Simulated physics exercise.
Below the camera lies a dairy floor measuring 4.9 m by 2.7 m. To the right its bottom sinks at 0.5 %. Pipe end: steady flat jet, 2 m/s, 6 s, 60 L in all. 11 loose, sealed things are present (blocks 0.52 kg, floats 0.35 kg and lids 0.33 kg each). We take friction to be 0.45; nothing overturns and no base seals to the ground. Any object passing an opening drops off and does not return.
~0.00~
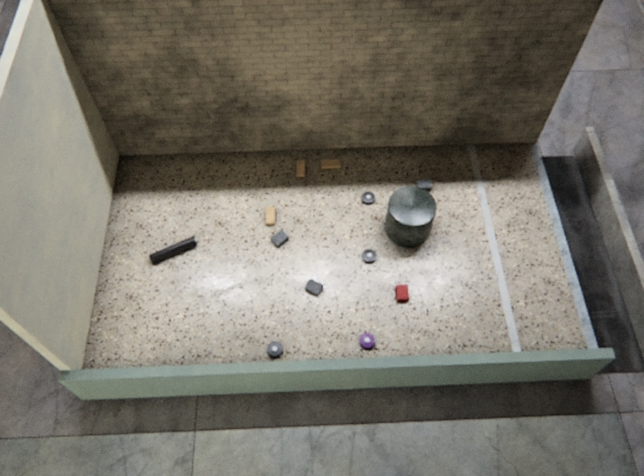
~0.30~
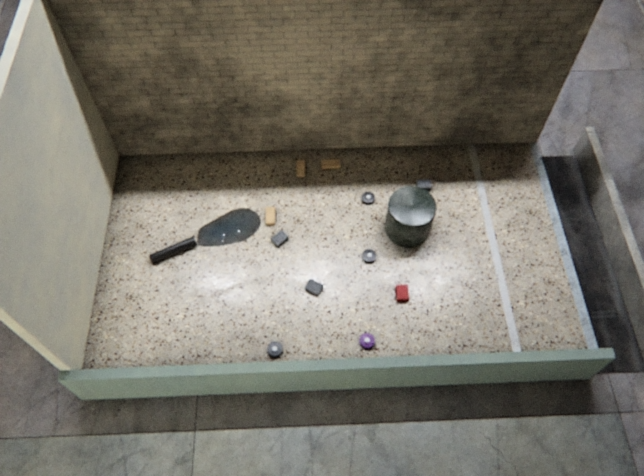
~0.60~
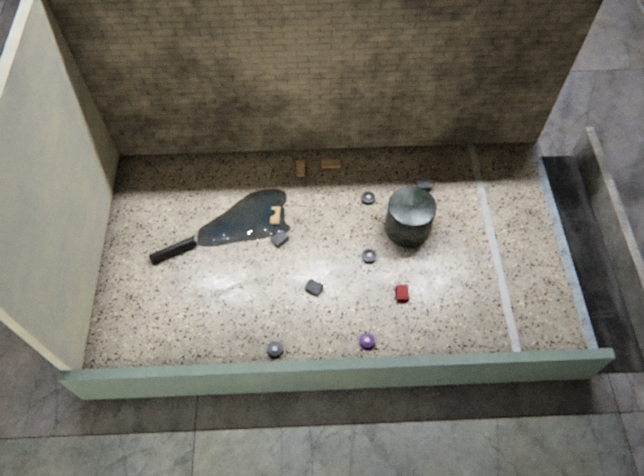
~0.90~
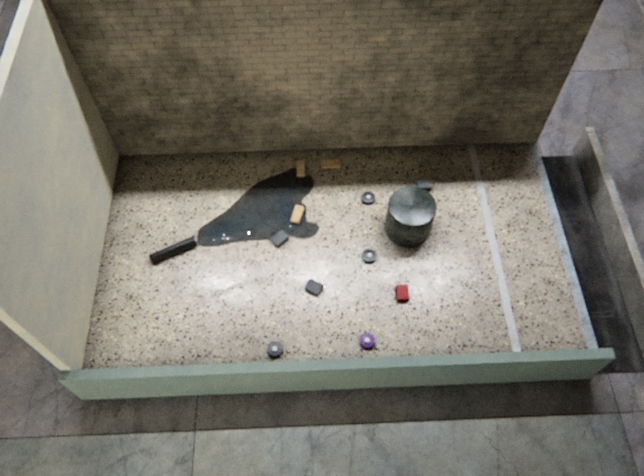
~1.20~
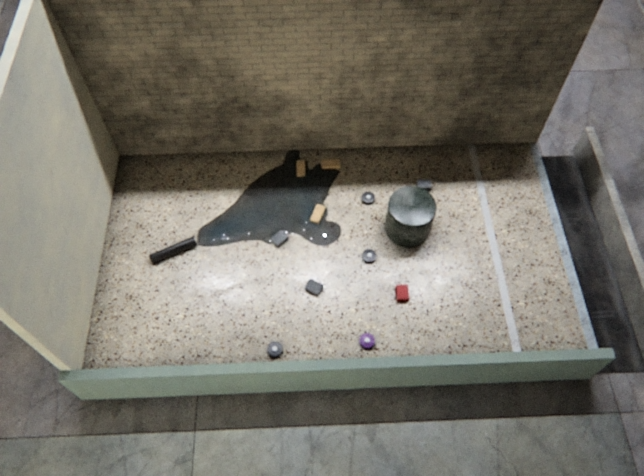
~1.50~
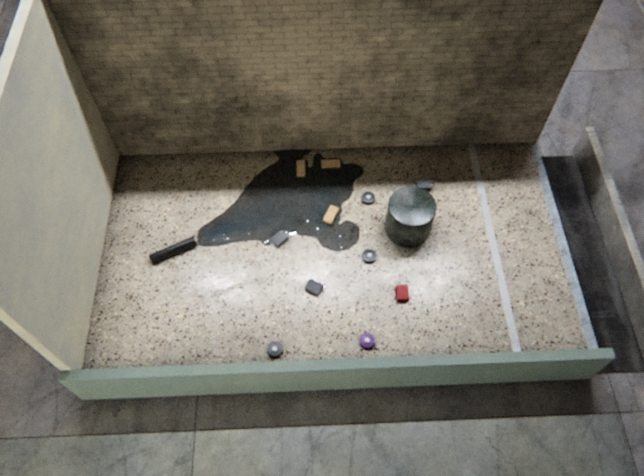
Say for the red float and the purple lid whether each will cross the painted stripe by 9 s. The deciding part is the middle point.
As for the red float, it doesn't get there; as for the purple lid, it doesn't get there.
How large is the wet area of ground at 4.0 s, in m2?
I'd put it close to 3.0 m2.
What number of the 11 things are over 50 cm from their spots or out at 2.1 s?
The number by then is 1.
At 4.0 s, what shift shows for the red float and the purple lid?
By then roughly 0 cm and 0 cm, respectively.
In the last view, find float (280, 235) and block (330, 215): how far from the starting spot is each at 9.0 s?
So you get 0 cm for the one named first, 80 cm for the other.
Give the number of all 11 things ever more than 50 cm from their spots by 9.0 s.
The count comes to 1.
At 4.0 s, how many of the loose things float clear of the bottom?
I get 0.
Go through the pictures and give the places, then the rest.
The first picture shows the red float at (403, 292), on the bottom; the purple lid at (367, 340) rests on the ground; water covers 0.0 m2; 0 of 11 have shifted.
The second picture shows the red float at (403, 292) rests on the ground; the purple lid at (367, 340) rests on the ground; 0.2 m2 under water; 0 of 11 have shifted.
The third picture shows the red float at (403, 292) rests on the ground; the purple lid at (367, 340), on the bottom; 0.4 m2 under water; 1 of 11 have shifted.
The fourth picture shows the red float at (403, 292), on the bottom; the purple lid at (367, 340) rests on the ground; 0.6 m2 under water; 1 of 11 have shifted.
The fifth picture shows the red float at (403, 292) rests on the ground; the purple lid at (367, 340), on the bottom; 0.9 m2 under water; 1 of 11 have shifted.
The sixth picture shows the red float at (403, 292) rests on the ground; the purple lid at (367, 340), on the bottom; water covers 1.2 m2; 1 of 11 have shifted.
After 2.1 s the red float is near (403, 292), 0.0 m from its start, aground; the purple lid is near (367, 340), 0.0 m from its start, aground; 0 of 11 are over the mark; 0 afloat.
After 4.0 s the red float is near (403, 292), 0.0 m from its start, aground; the purple lid is near (367, 340), 0.0 m from its start, aground; 0 of 11 are over the mark; 0 afloat.
After 6.3 s the red float is near (403, 292), 0.0 m from its start, aground; the purple lid is near (367, 340), 0.0 m from its start, aground; 0 of 11 are over the mark; 2 afloat.
After 9.0 s the red float is near (403, 292), 0.0 m from its start, aground; the purple lid is near (367, 340), 0.0 m from its start, aground; 0 of 11 are over the mark; 0 afloat.
